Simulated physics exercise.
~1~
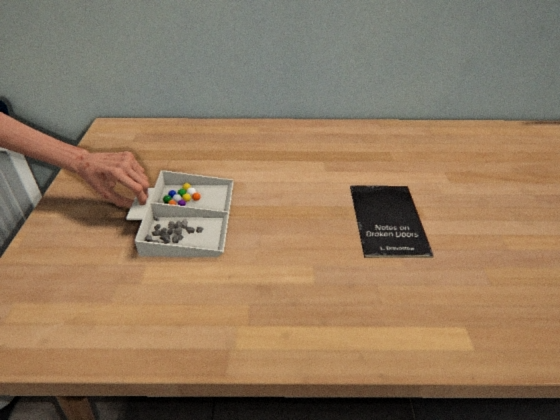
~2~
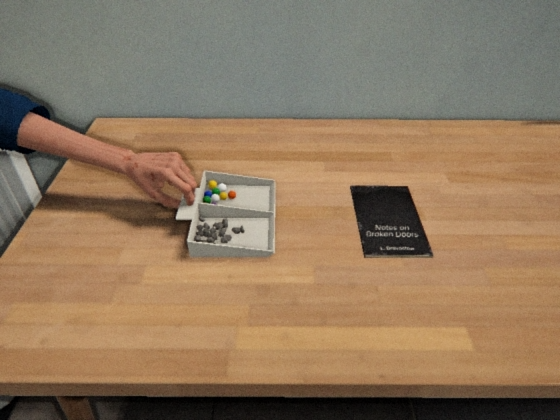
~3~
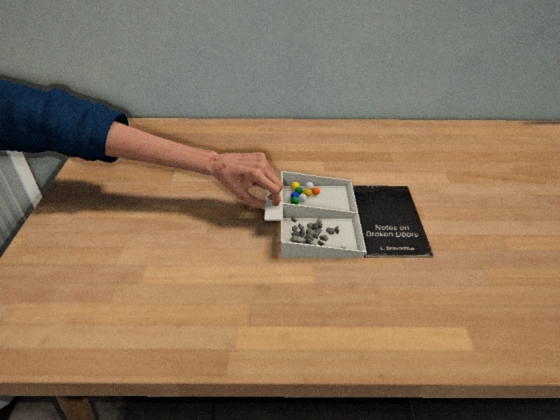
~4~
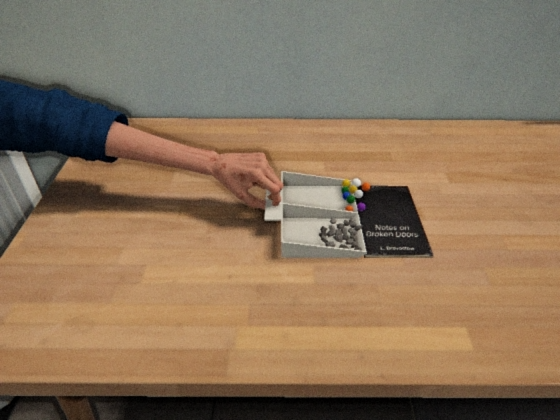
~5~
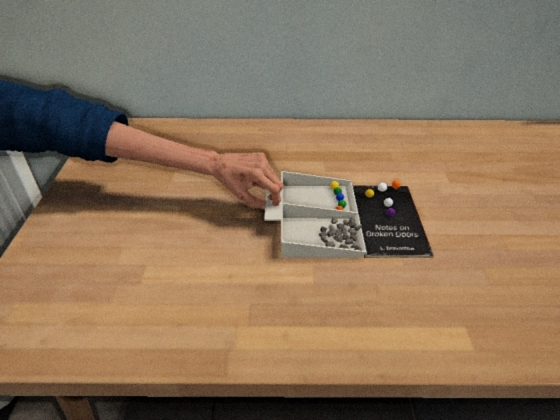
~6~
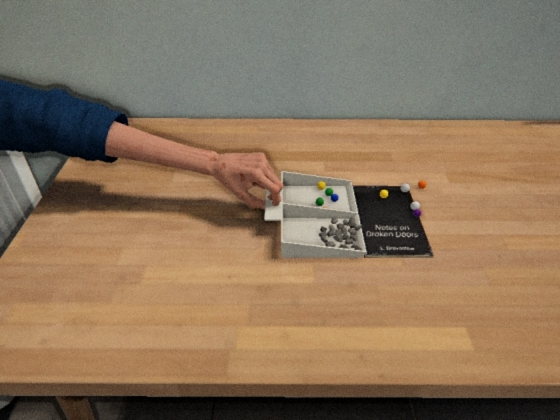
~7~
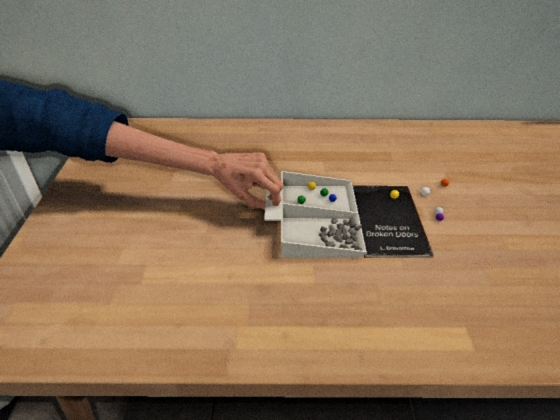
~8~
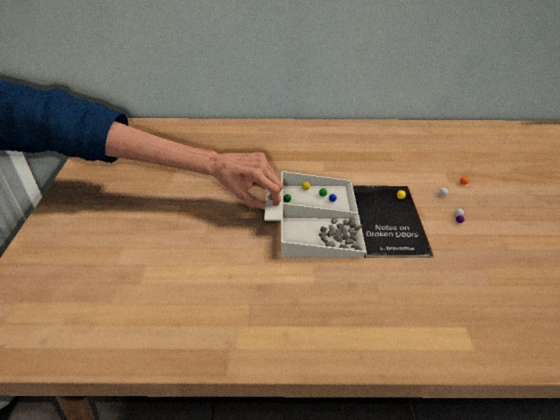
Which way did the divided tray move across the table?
The tray moved to the right, towards the thin black book.
A hand slid a divided tray of colourful balls and small grey stones right across a wooden table until it stopped against a thin black book. The stones stayed inside, while about half the balls rolled out, one resting on the book.
